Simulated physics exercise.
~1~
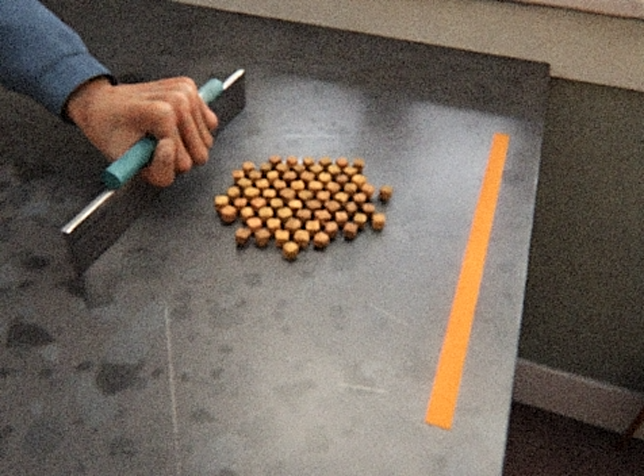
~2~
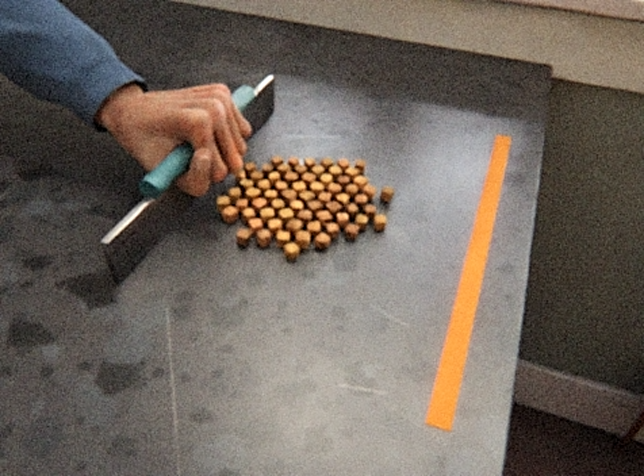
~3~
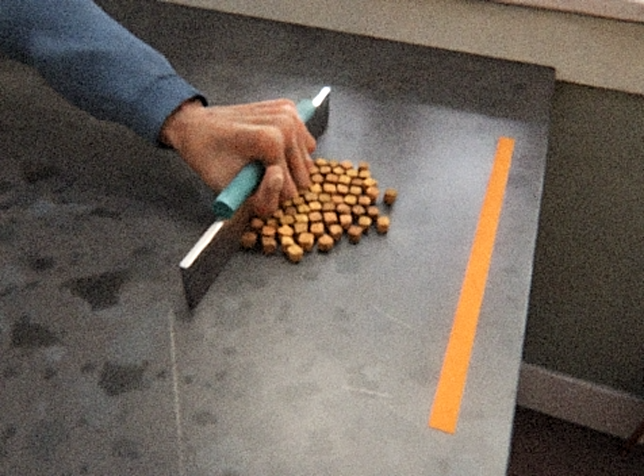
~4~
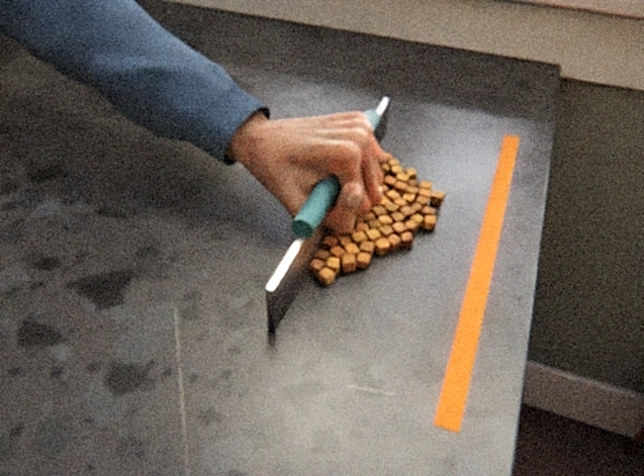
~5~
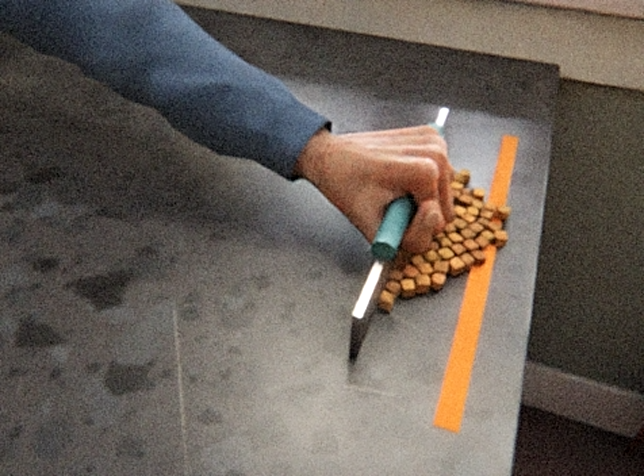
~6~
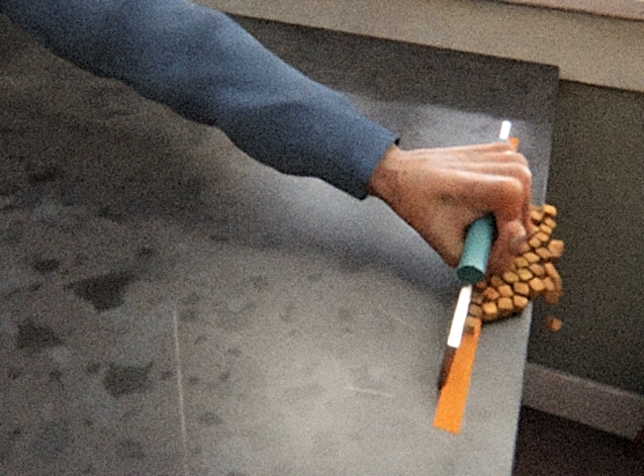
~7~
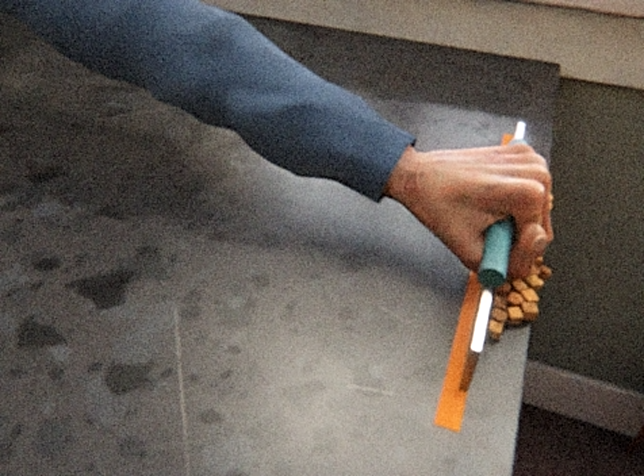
On a dark, mottled tabletop, a patch of small brown cubes sits between a hand-held scraper on the left and a strip of orange tape near the right edge. A hand in a blue sleeve grips the scraper's teal handle and slides the blade right until it meets the cubes. The blade pushes them along, bunching them into a tighter heap that crosses the tape. As the blade reaches the tape, the front cubes spill over the table's edge. Finally the scraper rests at the tape, with some cubes still beside it at the edge.
